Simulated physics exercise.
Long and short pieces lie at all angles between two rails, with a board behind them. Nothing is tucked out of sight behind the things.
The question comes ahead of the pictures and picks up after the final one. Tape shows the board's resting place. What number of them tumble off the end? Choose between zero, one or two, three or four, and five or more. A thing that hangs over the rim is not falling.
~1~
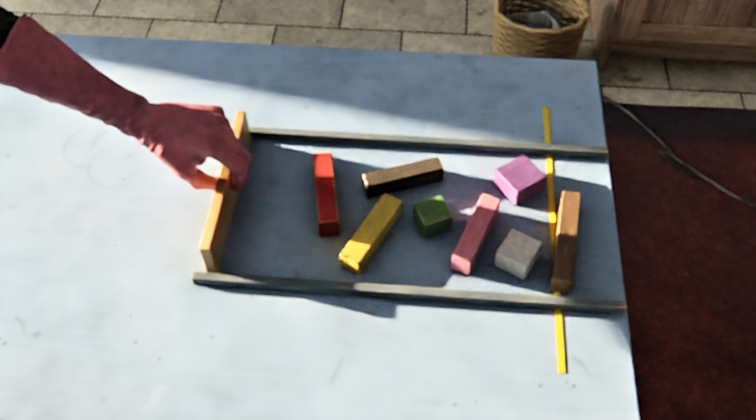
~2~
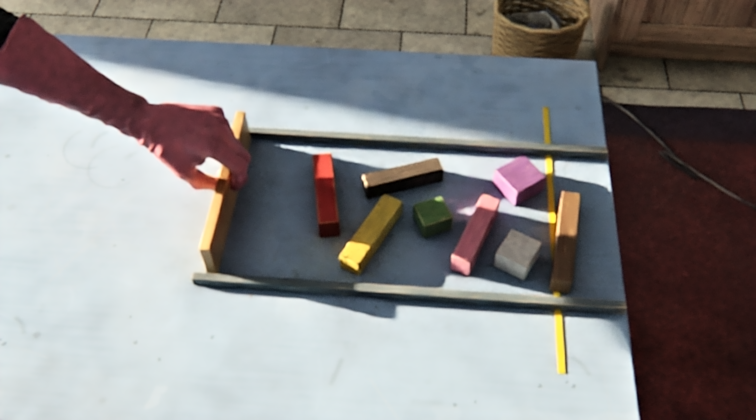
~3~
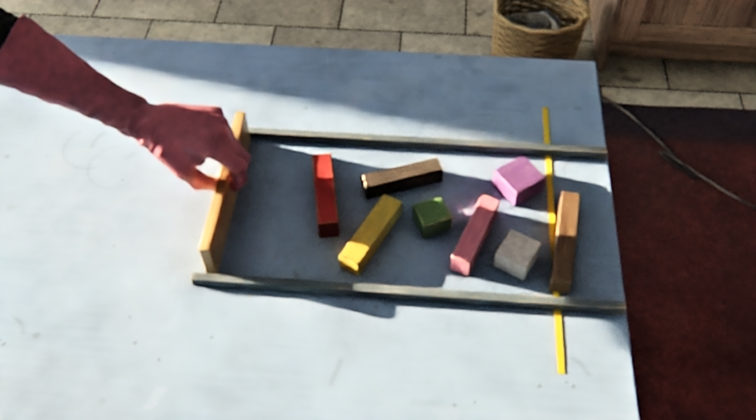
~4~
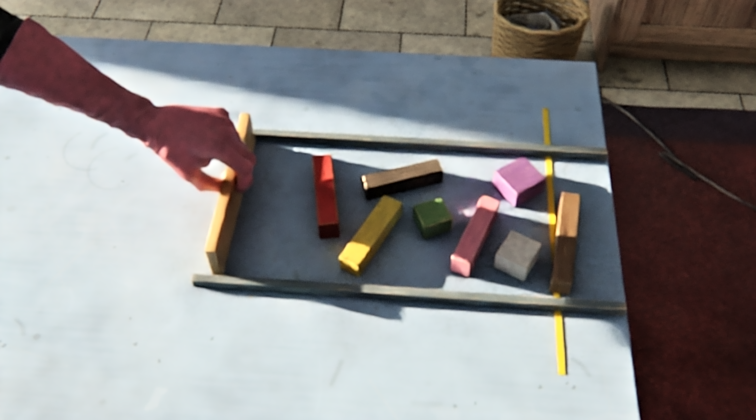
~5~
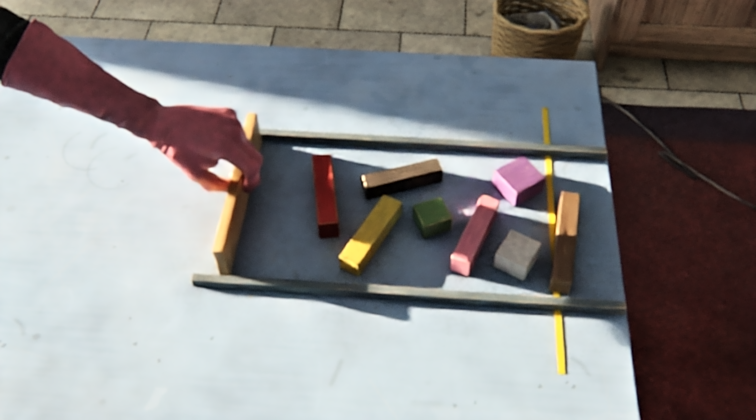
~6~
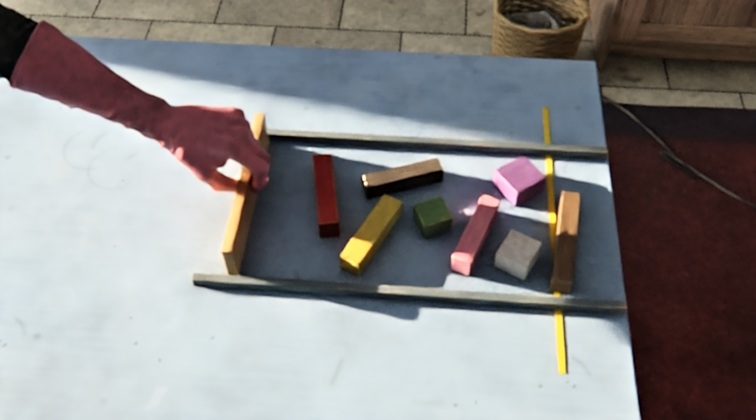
The count is three or four.
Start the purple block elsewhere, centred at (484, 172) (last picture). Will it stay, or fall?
Result: It does not come off.
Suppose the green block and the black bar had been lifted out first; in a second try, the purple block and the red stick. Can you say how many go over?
Fallen: 2 in the first try, 1 in the other.
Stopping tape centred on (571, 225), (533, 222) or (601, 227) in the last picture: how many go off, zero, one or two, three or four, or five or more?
Place one: Five or over; place two: One or two; place three: More than four.
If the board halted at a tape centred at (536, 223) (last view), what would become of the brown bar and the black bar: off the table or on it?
Brown bar: Is gone, black bar: Is still there.
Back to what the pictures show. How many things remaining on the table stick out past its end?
It totals 2.
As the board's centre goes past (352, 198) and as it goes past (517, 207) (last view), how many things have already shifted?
At the first place 3, at the second 8.
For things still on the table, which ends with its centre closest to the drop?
The green block is it.
Early on, none off yet; brown bar at rest near (566, 241); purple block at rest near (519, 180); white block at rest near (518, 255).
A while later, none off yet; brown bar at rest near (566, 241); purple block at rest near (520, 180); white block moving near (527, 259).
Further along, none off yet; brown bar leaning a little near (632, 249); purple block travelled about its own width near (578, 193); white block travelled well along near (592, 276).
Finally, the number that fall off is three or four; lost, pink bar, white block, purple block and brown bar.
